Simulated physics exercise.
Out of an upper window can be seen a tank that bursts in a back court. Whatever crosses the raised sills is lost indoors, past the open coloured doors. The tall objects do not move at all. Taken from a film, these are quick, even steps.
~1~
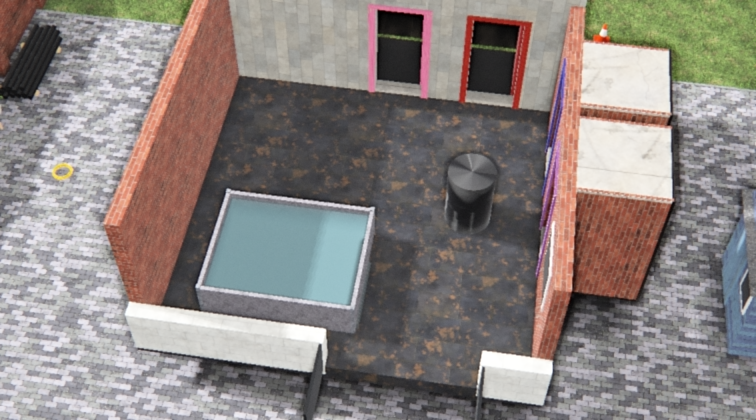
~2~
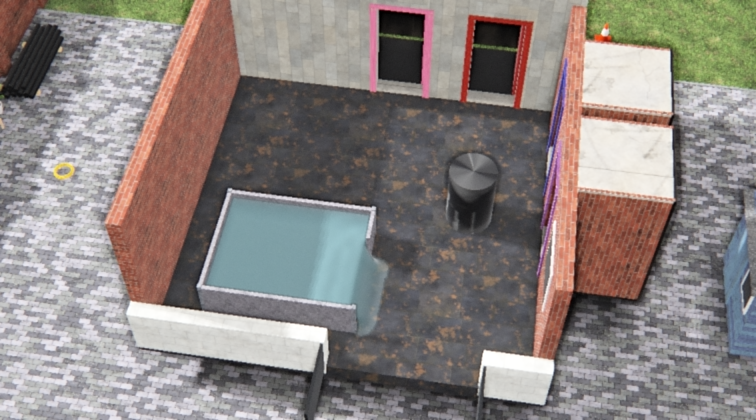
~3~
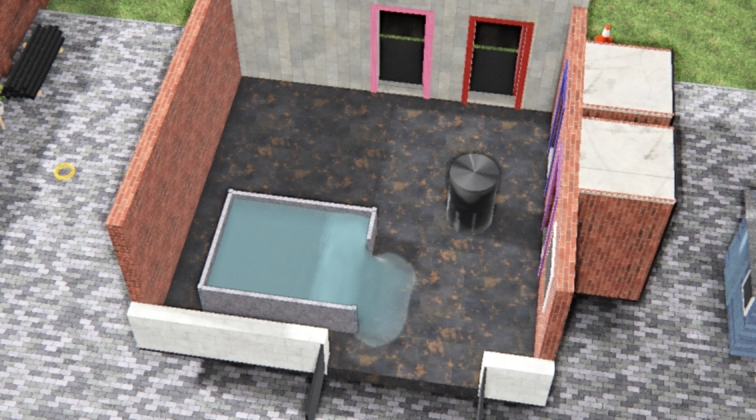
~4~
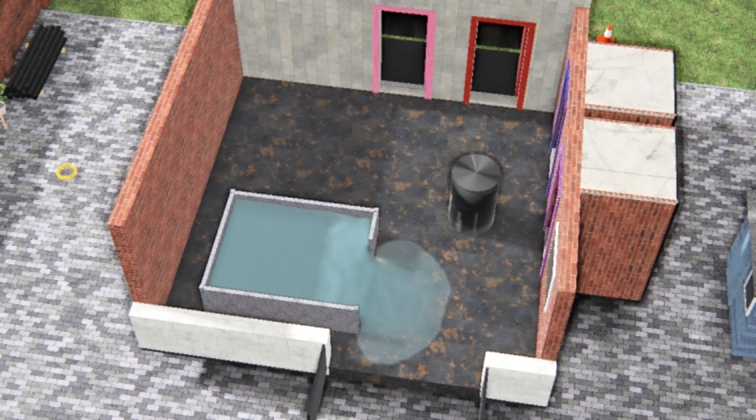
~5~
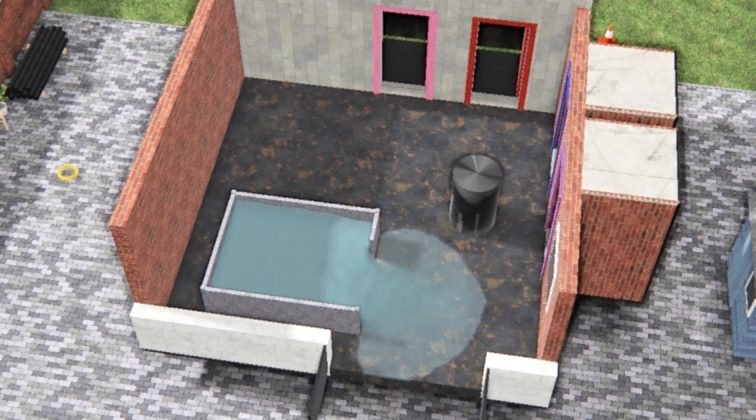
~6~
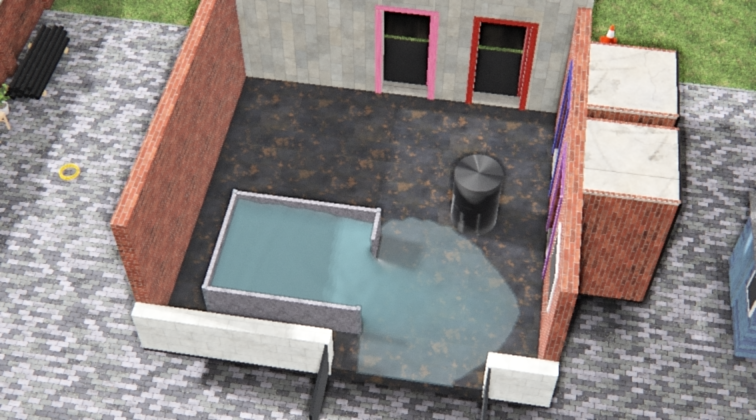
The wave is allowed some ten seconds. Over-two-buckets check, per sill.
My prediction: Blue door: Not over the line on that one; pink door: Not over the line on that one; purple door: Over the line on that one; red door: Over the line on that one.
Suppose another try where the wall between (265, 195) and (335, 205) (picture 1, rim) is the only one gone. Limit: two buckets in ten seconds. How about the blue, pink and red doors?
Blue door falls short, pink door exceeds the limit, red door exceeds the limit.
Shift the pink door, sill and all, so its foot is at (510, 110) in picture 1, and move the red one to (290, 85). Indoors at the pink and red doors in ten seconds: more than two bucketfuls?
Well, the pink door overflows, but the red door falls below the limit.
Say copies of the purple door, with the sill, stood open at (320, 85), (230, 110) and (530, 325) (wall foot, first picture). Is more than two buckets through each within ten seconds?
In order: Stays within it, stays within it, tops the limit.
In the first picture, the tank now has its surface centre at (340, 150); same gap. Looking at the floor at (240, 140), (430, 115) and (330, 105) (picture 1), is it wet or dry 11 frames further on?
One after the other: Untouched, untouched, untouched.
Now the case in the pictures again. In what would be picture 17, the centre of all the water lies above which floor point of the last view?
At about (375, 287).
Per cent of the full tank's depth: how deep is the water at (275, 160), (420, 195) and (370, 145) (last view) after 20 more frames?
About 0, 0 and 0 per cent.
A moment on, water covers 25 % of the floor; the blue door not reached, the pink door not reached, the purple door wet at the sill, nothing in, the red door not reached.
Next, water covers 30 % of the floor; the blue door wet at the sill, nothing in, the pink door not reached, the purple door under two buckets in, the red door not reached.
Then, water covers 40 % of the floor; the blue door wet at the sill, nothing in, the pink door not reached, the purple door over two buckets in, the red door wet at the sill, nothing in.
Later, water covers 65 % of the floor; the blue door wet at the sill, nothing in, the pink door wet at the sill, nothing in, the purple door far over two buckets in, the red door over two buckets in.
In the end, water covers 90 % of the floor; the blue door wet at the sill, nothing in, the pink door wet at the sill, nothing in, the purple door far over two buckets in, the red door far over two buckets in.
